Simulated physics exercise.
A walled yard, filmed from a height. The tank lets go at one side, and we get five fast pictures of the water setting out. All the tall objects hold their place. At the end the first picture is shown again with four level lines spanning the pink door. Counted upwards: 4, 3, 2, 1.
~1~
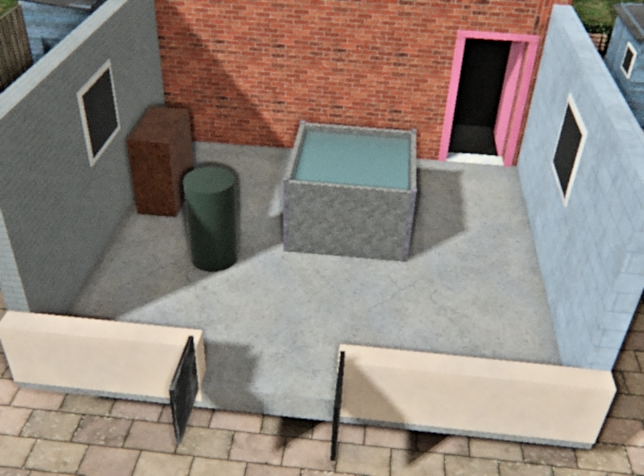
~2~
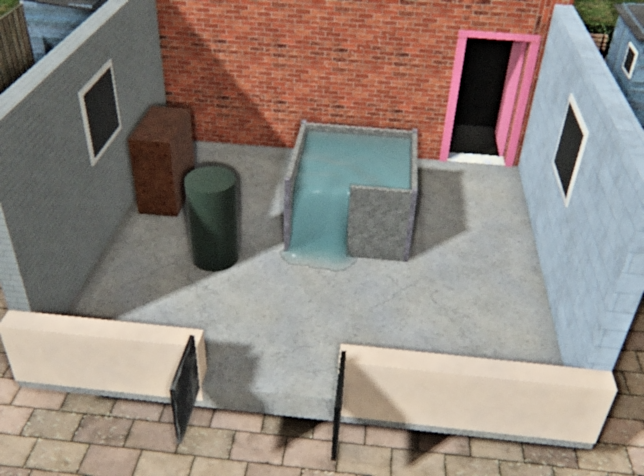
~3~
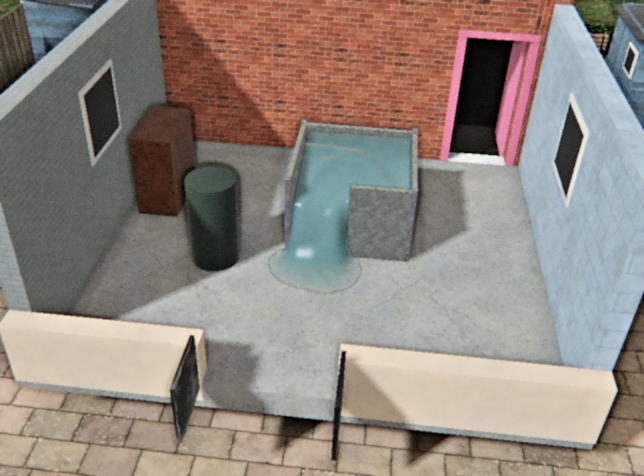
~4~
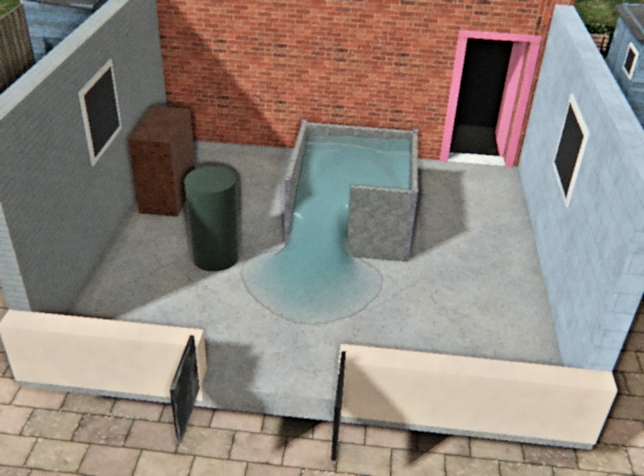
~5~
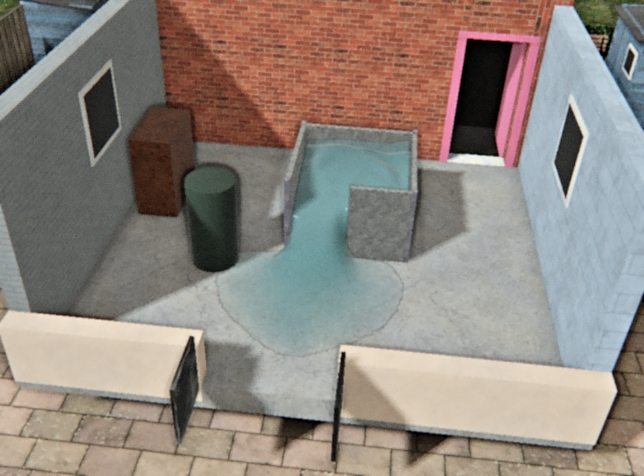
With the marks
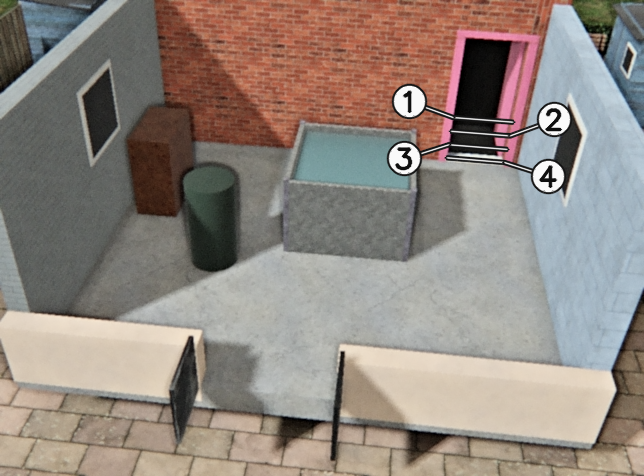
Water pouring from an opening in the front of a stone tank and spreading across the grey floor of a walled yard.
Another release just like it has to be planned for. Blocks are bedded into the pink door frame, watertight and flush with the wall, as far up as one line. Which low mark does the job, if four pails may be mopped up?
That is line 4.
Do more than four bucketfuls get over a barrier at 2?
No.
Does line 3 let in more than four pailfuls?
No.
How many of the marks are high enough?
All of the four.
On the marked copy, 1 at (483, 119); 2 at (480, 133); 3 at (478, 147); 4 at (475, 160); from the bottom up 4, 3, 2, 1.
For line 1, nothing gets over.
For line 2, nothing gets over.
For line 3, nothing gets over.
For line 4, a splash gets over, under a bucket.
